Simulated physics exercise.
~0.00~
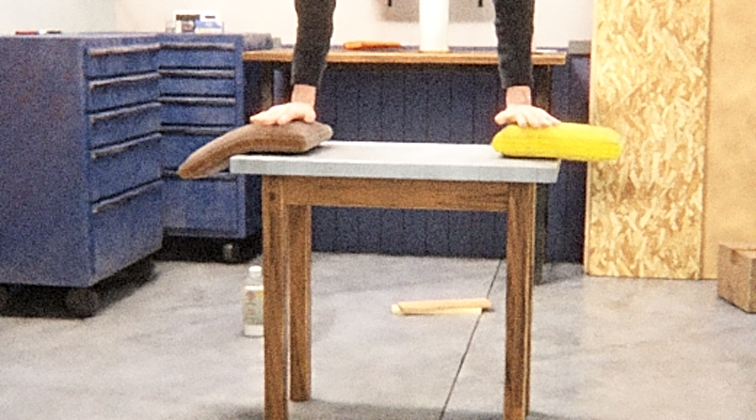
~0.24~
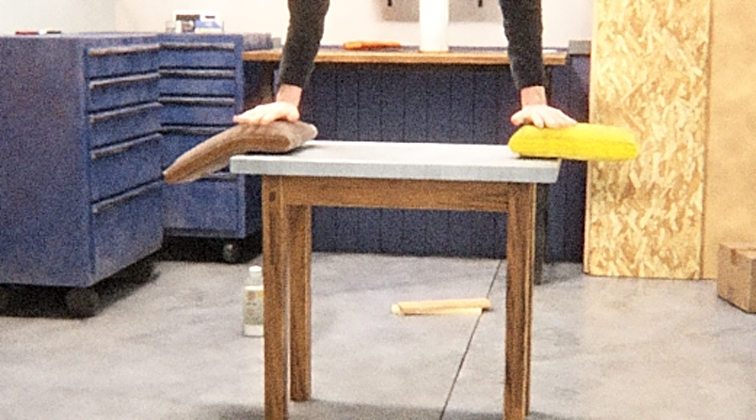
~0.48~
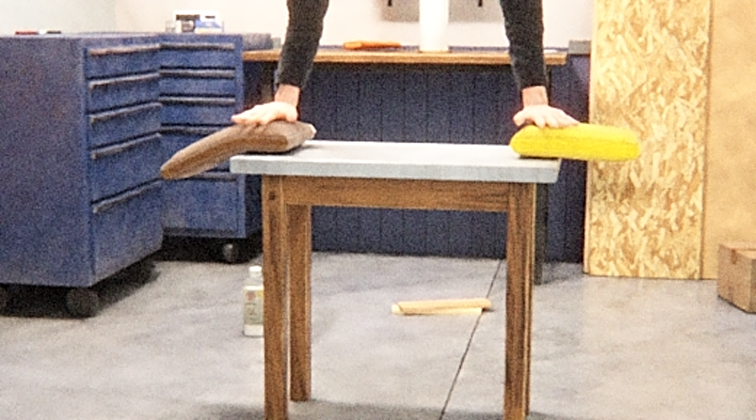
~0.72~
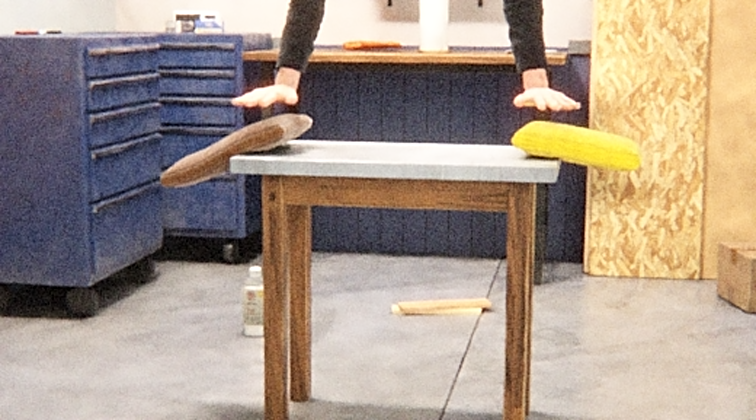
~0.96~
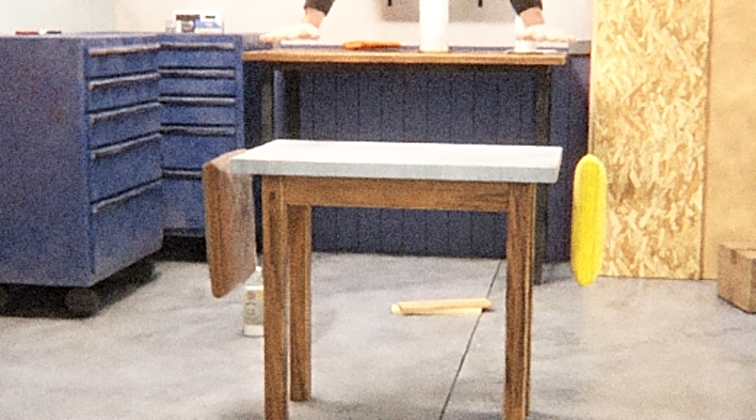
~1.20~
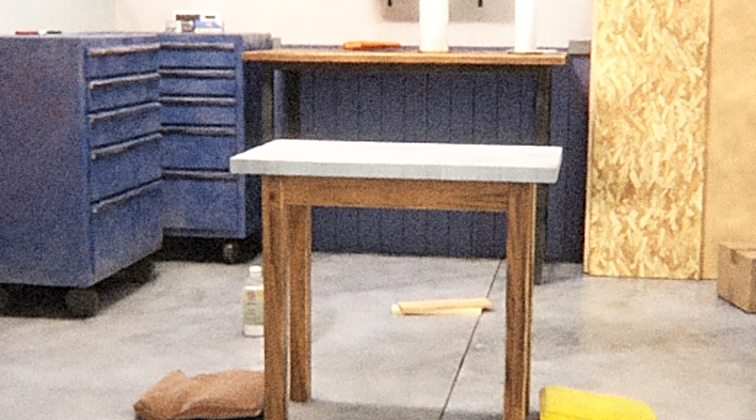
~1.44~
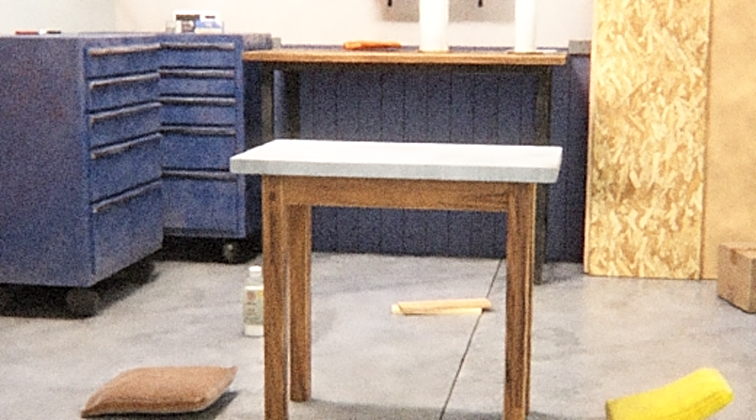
Brown pillow and yellow sack being pushed outward by two hands, then released, tipping off opposite table ends onto the floor.
